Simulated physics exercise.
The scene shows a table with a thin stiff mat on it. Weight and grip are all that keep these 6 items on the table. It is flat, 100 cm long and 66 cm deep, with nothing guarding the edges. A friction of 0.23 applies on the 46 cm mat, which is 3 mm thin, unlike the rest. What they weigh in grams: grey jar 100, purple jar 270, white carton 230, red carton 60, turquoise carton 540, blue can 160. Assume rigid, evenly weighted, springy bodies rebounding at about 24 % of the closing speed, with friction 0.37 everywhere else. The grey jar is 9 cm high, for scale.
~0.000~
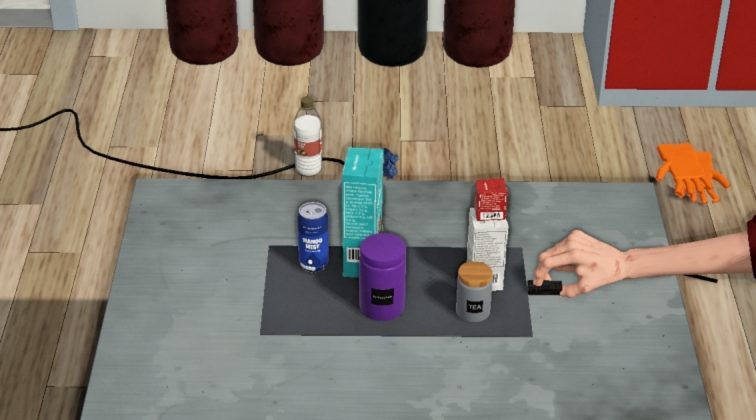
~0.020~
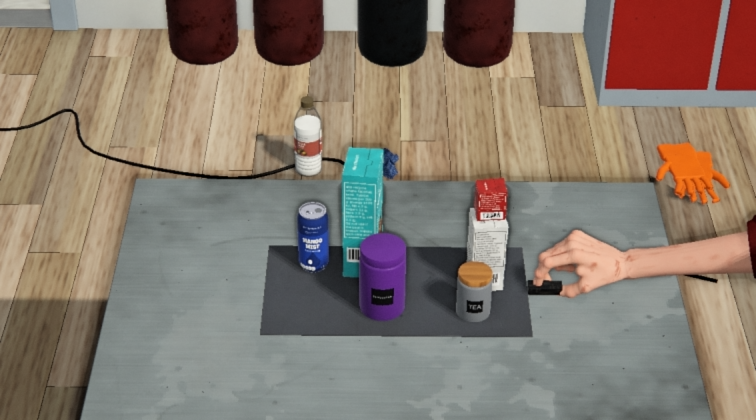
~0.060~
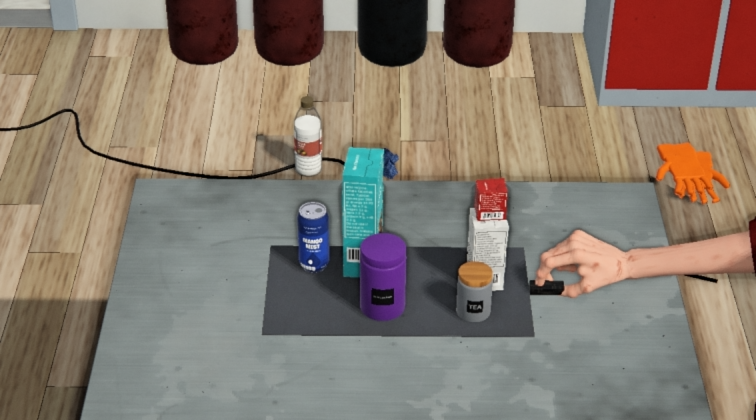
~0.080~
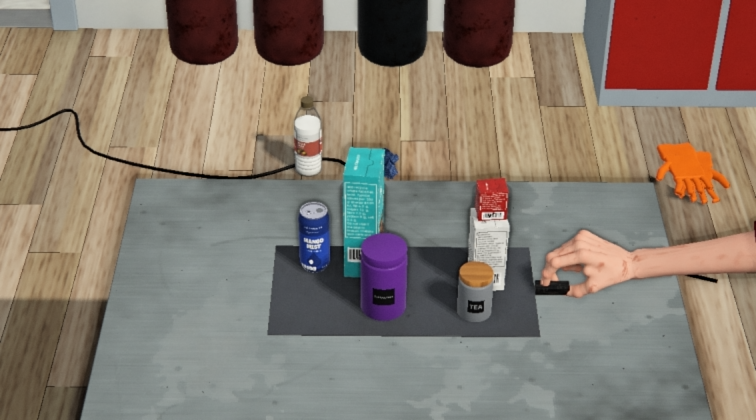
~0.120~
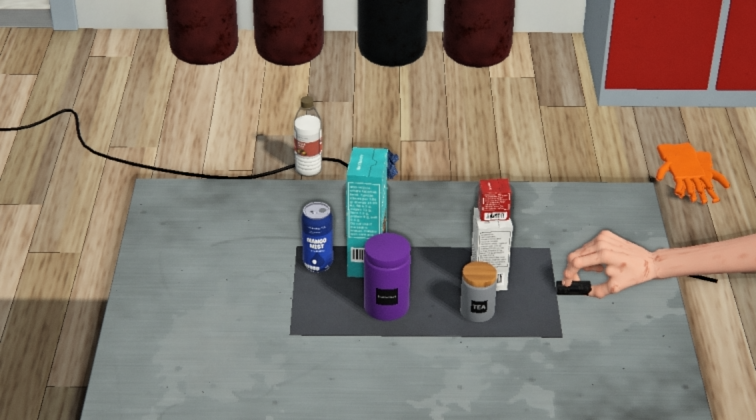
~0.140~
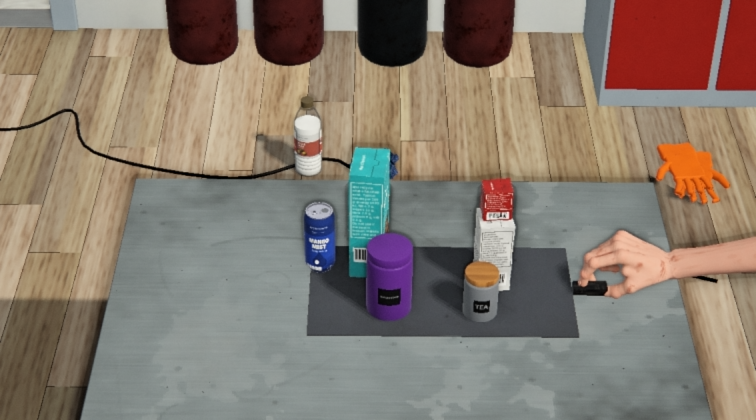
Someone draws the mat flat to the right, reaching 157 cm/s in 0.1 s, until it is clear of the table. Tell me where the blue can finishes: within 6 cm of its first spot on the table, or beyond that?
The blue can finishes within 6 cm.
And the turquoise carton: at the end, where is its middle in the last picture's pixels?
Its centre ends close to (488, 260) in the last view.
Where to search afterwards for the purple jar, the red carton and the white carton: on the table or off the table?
Purple jar: Stays in bounds; red carton: Goes out of bounds; white carton: Goes out of bounds.
By 0.54 s, mat pulled 71 cm; blue can 3 cm from its spot near (330, 239); turquoise carton tilted 23°; red carton tilted 9°.
By 0.94 s, mat pulled 98 cm; grey jar, white carton and red carton now off the table; blue can 3 cm from its spot near (330, 240); turquoise carton on its side.
When it is over (1.3 s), off the table, grey jar, white carton and red carton; lying over on the table, turquoise carton; not toppled but over 6 cm from the start, purple jar; blue can within 6 cm of the start. End places, in pixels of the last picture, blue can near (330, 240).
